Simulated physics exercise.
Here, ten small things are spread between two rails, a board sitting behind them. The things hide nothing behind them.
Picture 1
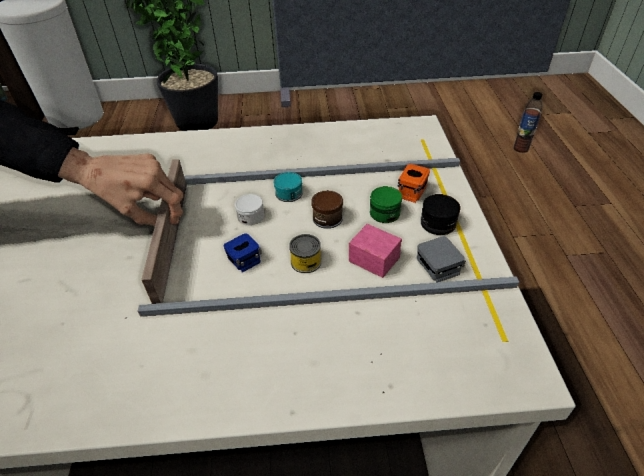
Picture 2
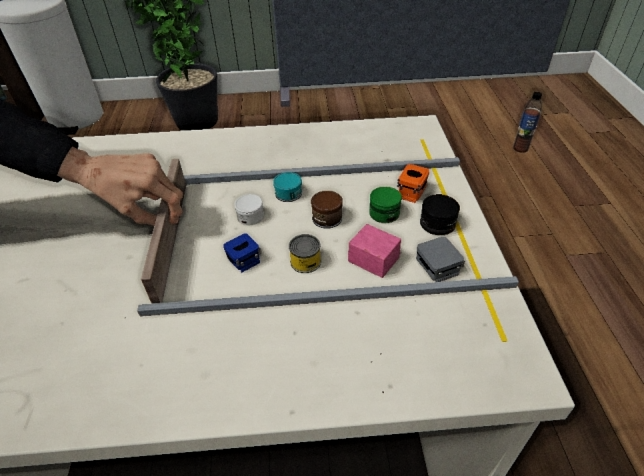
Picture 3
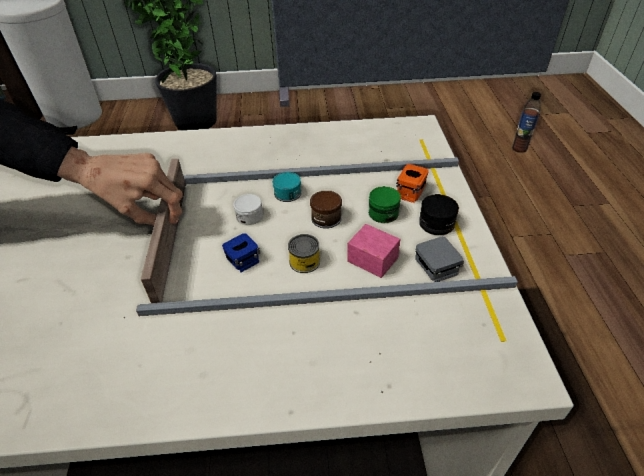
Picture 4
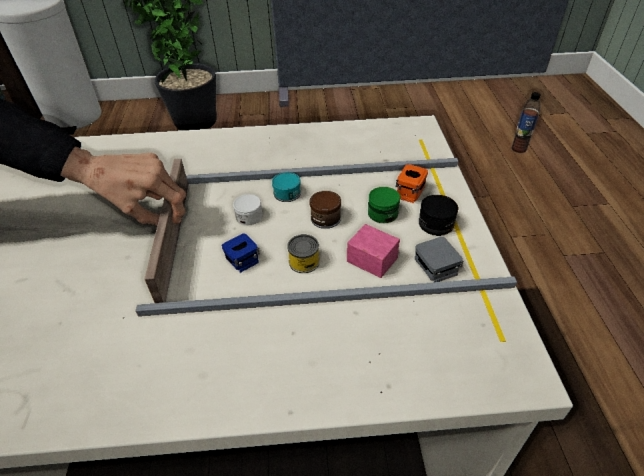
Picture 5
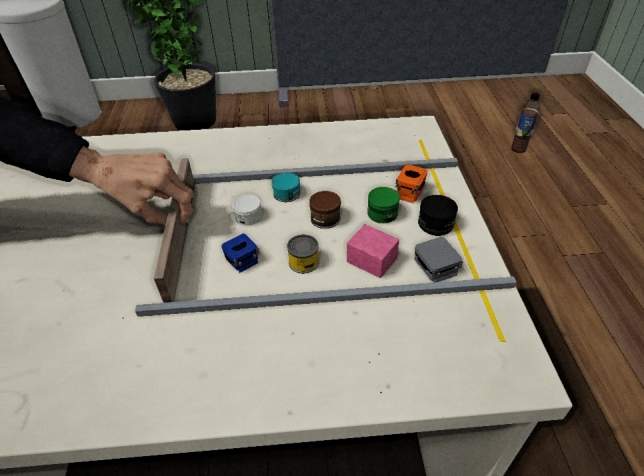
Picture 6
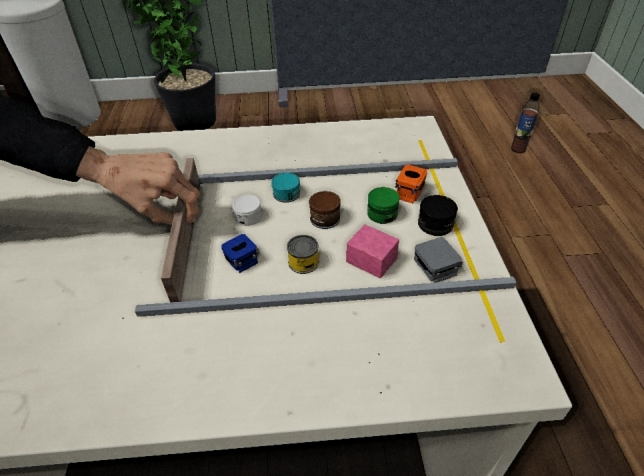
On a white tabletop between two rails, a hand holding still, then sliding a wooden board slightly right toward small coloured objects.
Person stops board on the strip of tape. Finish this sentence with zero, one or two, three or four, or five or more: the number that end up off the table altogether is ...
The number that end up off the table altogether is five or more.
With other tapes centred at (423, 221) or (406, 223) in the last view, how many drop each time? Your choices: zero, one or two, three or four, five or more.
Taking the two places in turn, it's just one or two; either one or two.
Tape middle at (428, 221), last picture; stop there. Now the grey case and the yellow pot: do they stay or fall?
Grey case down, yellow pot still up.
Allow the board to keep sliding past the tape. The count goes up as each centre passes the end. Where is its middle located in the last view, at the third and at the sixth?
First roughly (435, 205), later roughly (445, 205).
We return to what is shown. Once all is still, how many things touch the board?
The count in contact is 4.
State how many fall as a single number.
The total is 6.
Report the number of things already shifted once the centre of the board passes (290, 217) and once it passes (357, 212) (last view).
Counts: 6, 8.
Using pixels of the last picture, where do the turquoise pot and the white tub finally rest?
Roughly (450, 173), and the other roughly (457, 190).
A little later, none off yet; black tub at rest near (437, 216); grey case at rest near (437, 260); orange case at rest near (411, 183).
Next, none off yet; black tub at rest near (437, 216); grey case shifted about its own width near (490, 260); orange case at rest near (411, 183).
When it is over, the number that fall off is five or more; down, yellow pot, pink block, green tub, orange case, grey case and black tub.
